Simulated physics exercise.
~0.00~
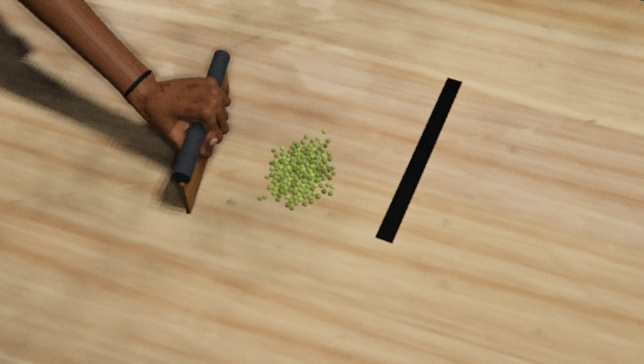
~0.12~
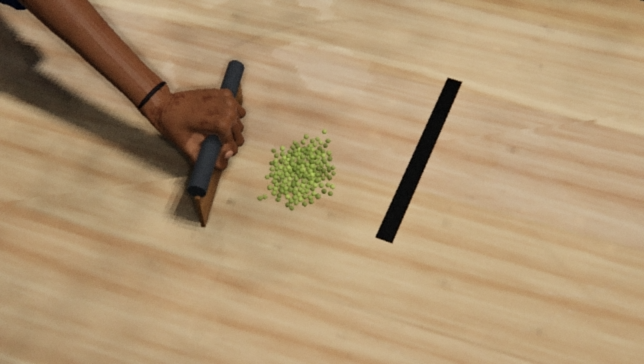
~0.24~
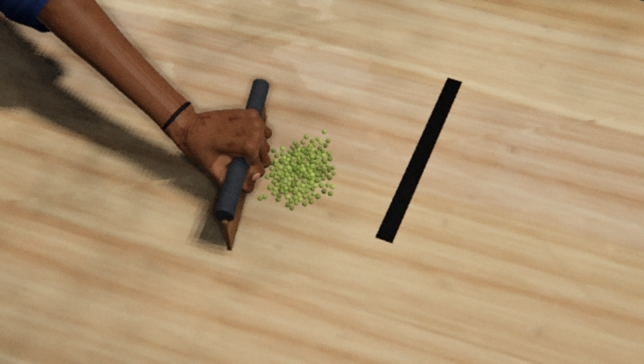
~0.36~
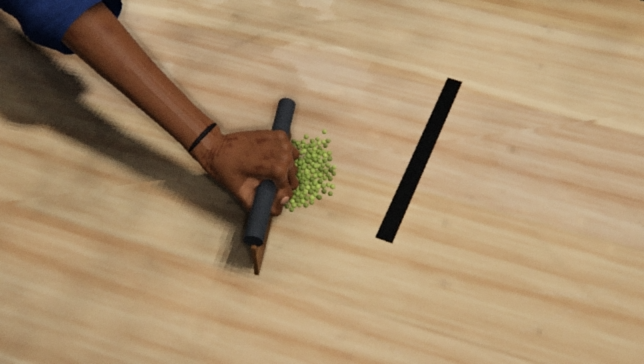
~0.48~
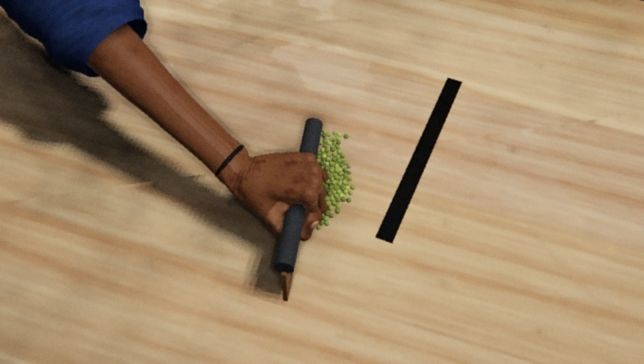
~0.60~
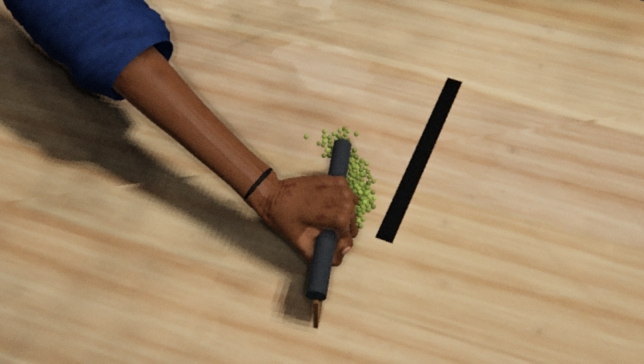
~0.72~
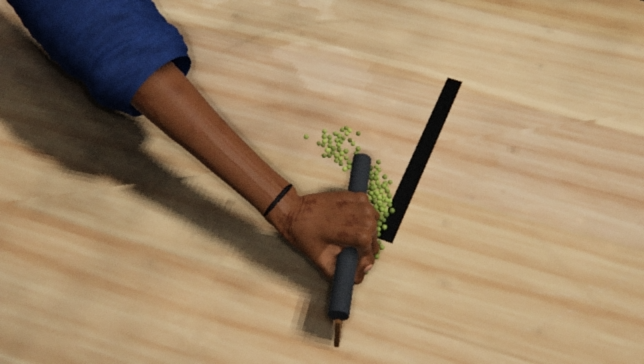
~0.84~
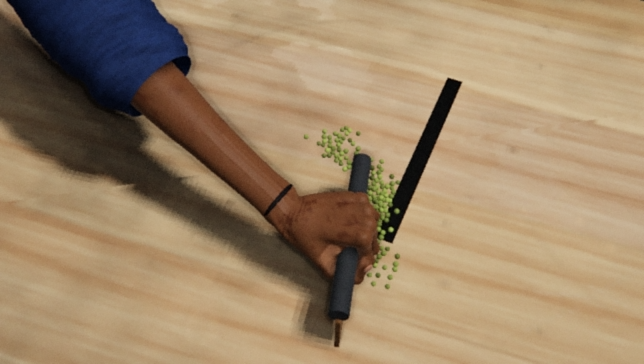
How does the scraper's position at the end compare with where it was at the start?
It starts at the upper left, to the left of the pea heap, and ends further right and lower down, close to the lower end of the black strip.
